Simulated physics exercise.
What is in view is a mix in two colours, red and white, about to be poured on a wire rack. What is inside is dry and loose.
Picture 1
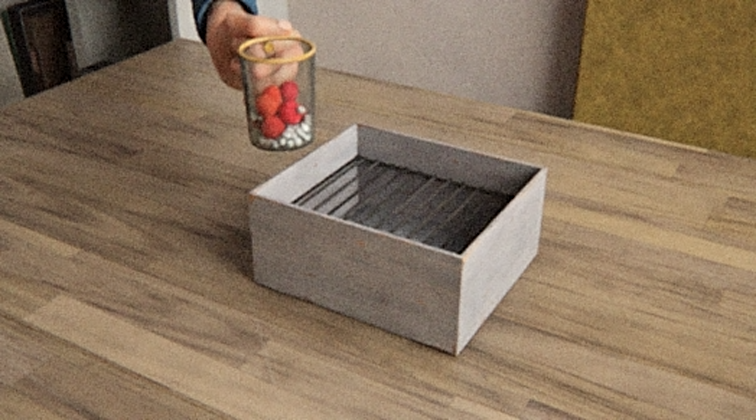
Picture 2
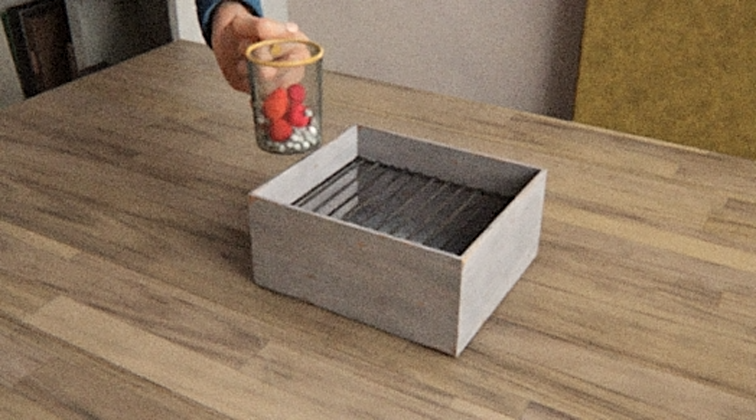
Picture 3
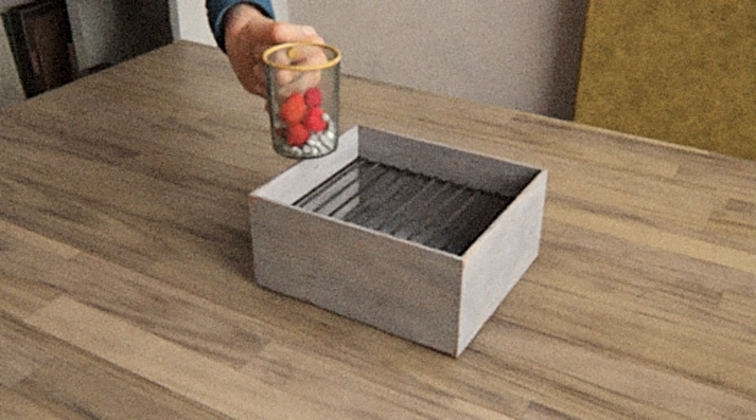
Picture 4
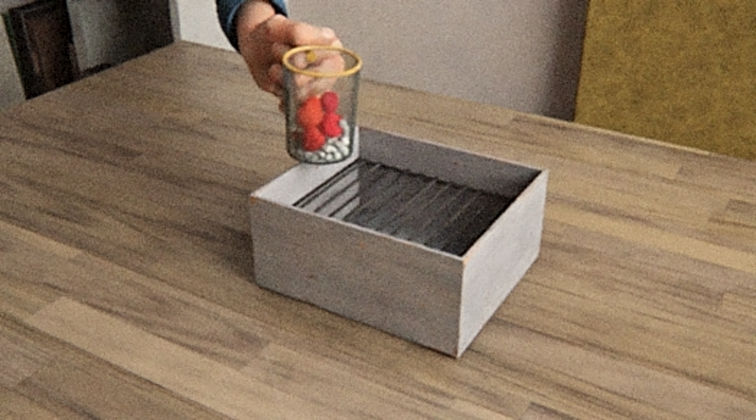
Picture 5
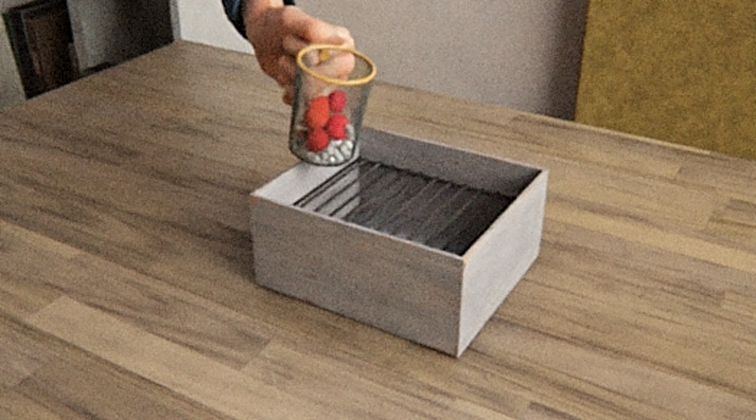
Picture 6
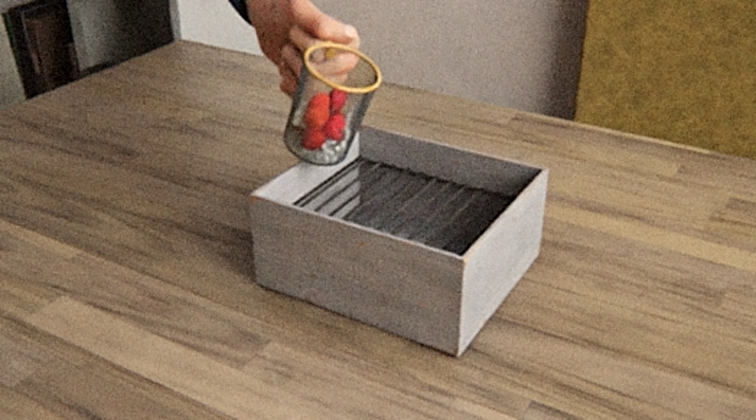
A hand holding a clear, gold-rimmed cup of red and white pieces moves it rightward and slightly down over a wooden table, toward a gray open box with a dark rack inside. Near the box's back left corner, the hand tilts the cup to the right, the pieces still inside.
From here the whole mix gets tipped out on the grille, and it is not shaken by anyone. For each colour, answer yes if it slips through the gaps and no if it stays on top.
Answers: Red ones - no; white ones - yes.
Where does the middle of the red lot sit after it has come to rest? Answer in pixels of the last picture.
Close to (393, 198).
Then, 0.31 s later than the last frame, red ones, every one in the cup; white ones, every one in the cup.
Then, 0.71 s later than the last frame, red ones, every one in the cup; white ones, every one in the cup.
When it is over, red ones, every one on the wires, not one under the rack; white ones, just a few on the wires, almost all under the rack.
